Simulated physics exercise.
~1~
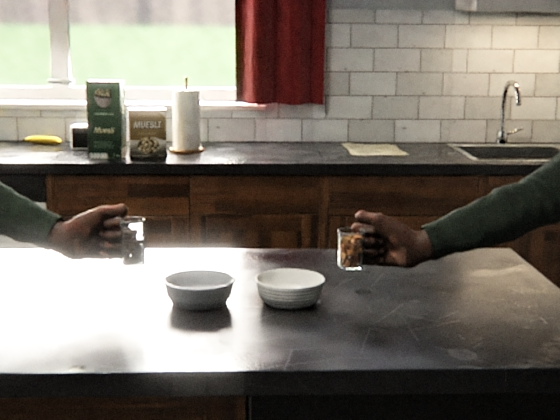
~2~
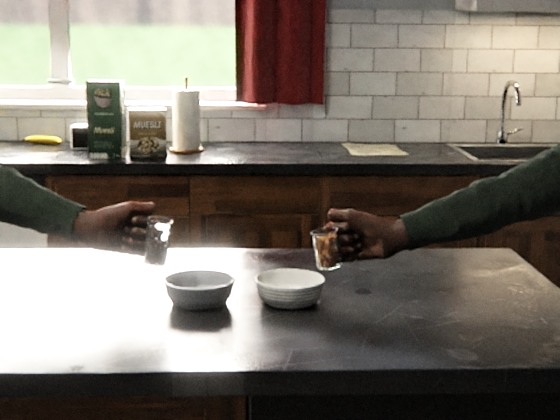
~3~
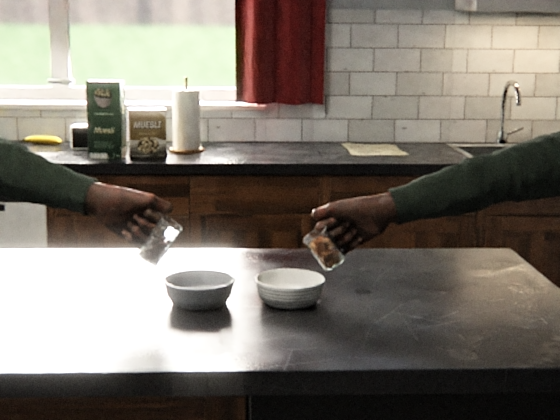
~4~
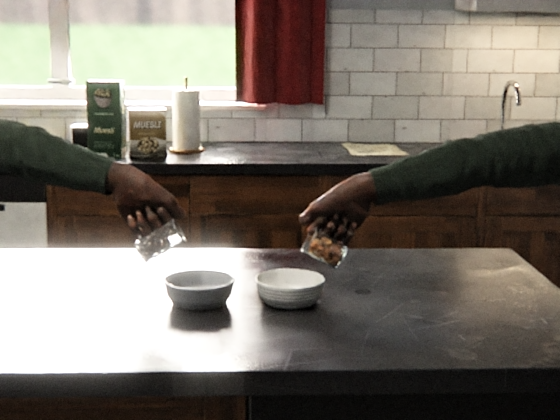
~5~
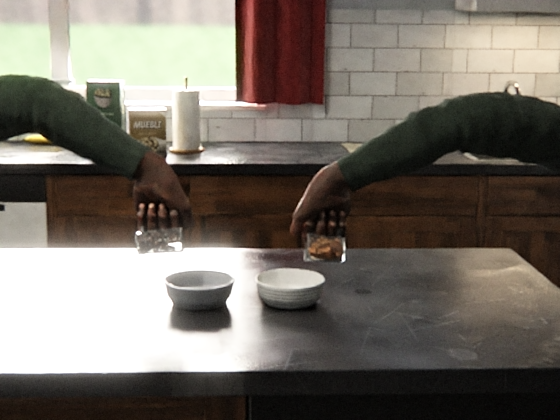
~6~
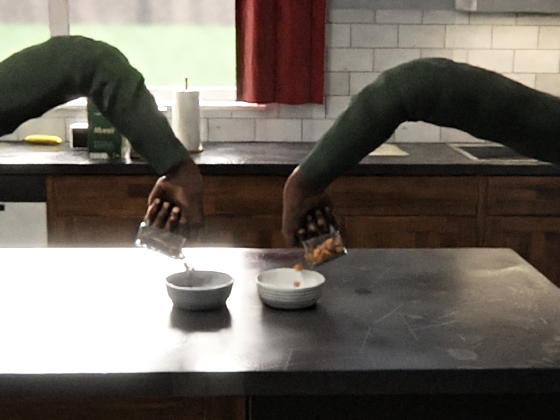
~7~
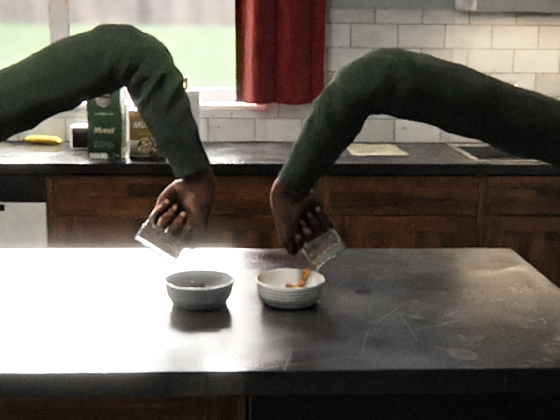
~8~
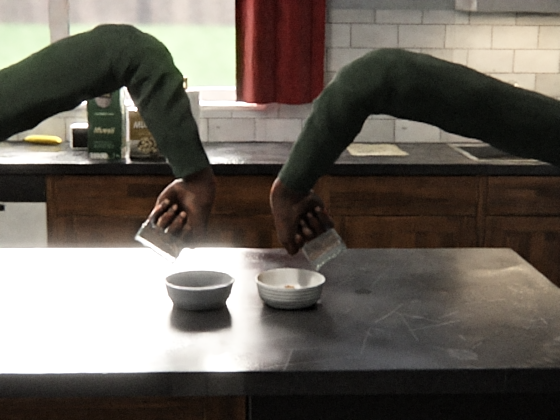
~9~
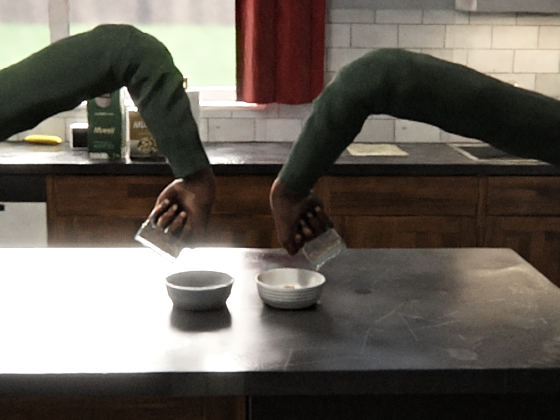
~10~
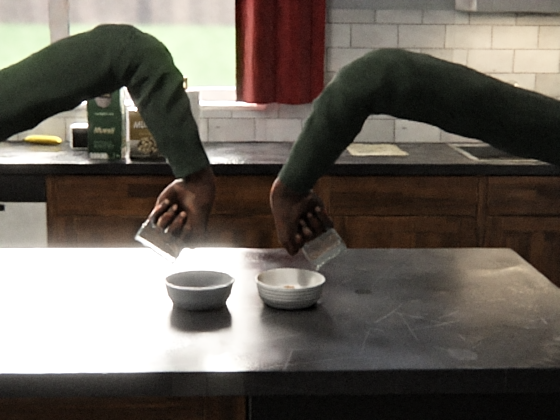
Two dark green-sleeved arms reach in from the left and right over a dark kitchen counter, each hand holding a small clear cup above a shallow pale grey dish. Behind them are a red curtain, a window, white tiles, wooden cabinets, boxes and a paper towel roll. The hands move inward and tip the cups, the right one holding orange pieces. As the arms arch higher and the cups turn over, the contents fall into the dishes, the left emptying sooner. Finally the hands hold both emptied cups still, with nothing spilled on the counter.
